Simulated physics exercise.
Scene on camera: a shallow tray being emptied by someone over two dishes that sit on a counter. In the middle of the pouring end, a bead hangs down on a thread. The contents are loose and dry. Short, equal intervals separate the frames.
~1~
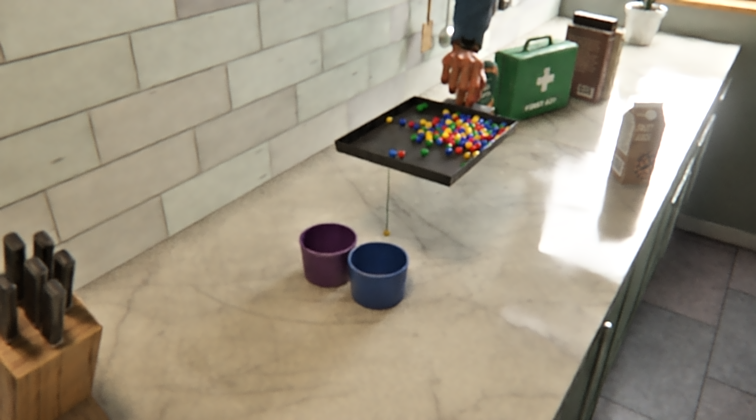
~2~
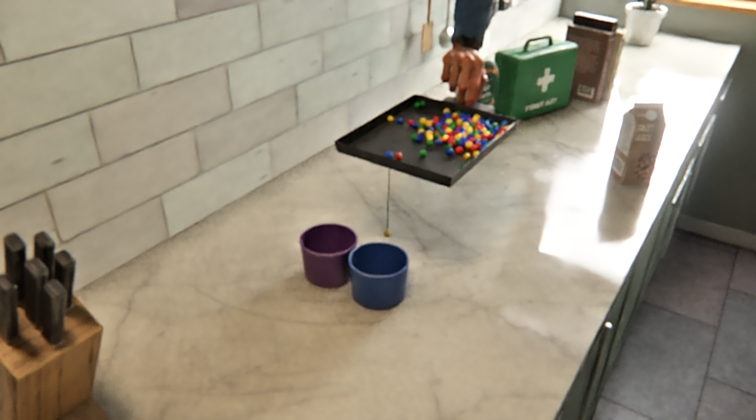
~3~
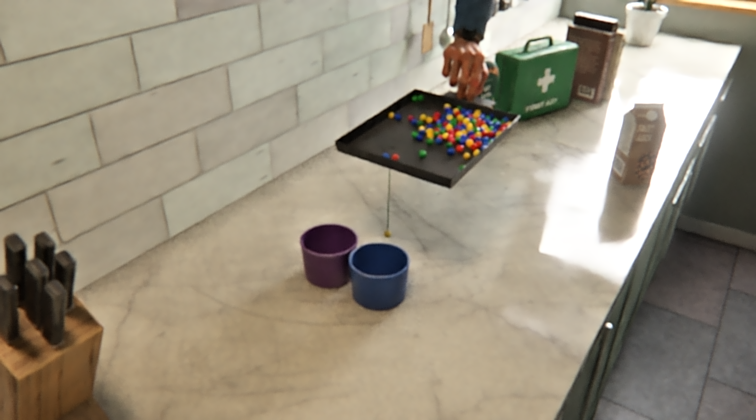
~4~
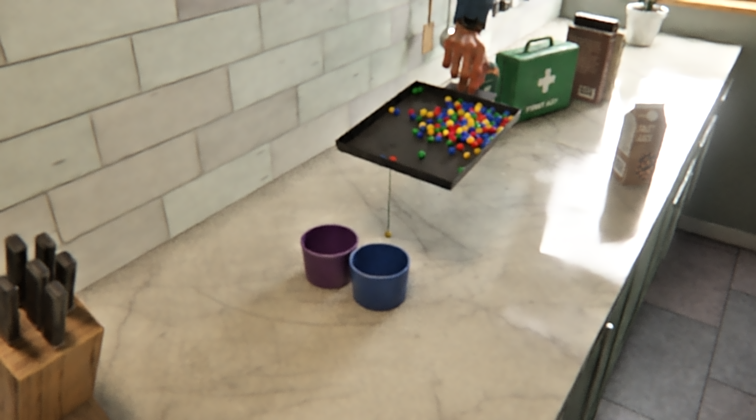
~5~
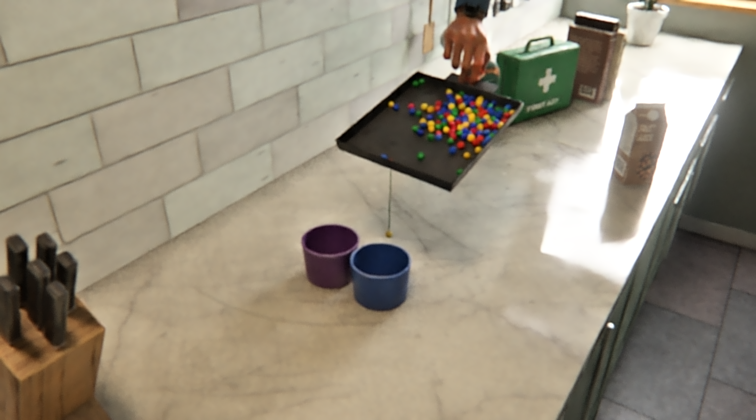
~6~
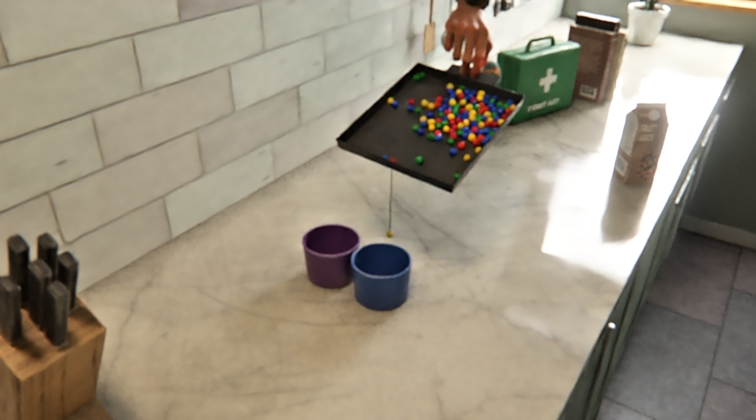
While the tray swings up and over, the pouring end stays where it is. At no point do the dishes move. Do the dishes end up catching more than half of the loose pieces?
Well, most of the load misses the dishes, as it turns out.
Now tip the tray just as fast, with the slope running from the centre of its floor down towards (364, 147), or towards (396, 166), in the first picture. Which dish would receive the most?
One: The left dish. Two: Right.
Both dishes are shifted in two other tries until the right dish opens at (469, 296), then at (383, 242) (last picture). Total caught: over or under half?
Well, it comes to a greater portion at first and a lesser portion after that.
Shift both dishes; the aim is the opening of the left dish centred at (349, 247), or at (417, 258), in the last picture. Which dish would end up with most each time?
The first time it's the right member, the second time the left member.
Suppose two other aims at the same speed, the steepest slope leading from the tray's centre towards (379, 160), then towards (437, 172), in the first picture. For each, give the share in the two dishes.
Respectively close to 90 and 0 in a hundred.
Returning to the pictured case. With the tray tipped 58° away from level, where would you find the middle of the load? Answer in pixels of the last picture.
I'd put it at about (431, 169).
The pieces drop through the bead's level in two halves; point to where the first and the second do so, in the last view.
(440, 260), then (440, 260).
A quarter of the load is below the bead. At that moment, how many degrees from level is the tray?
The tilt is near 80° by then.
Soon after the last picture, tray tipped steeply; most on the tray; a stray few in the right dish; a small part outside both; a small part in the air.
A little later, tray tipped right over; about a quarter on the tray; a small part in the right dish; about half outside both; about a quarter in the air.
Later still, tray tipped past a quarter turn; a small part in the right dish; nearly all outside both.
By the end, tray tipped past a quarter turn; a small part in the right dish; none in the left dish; nearly all outside both.
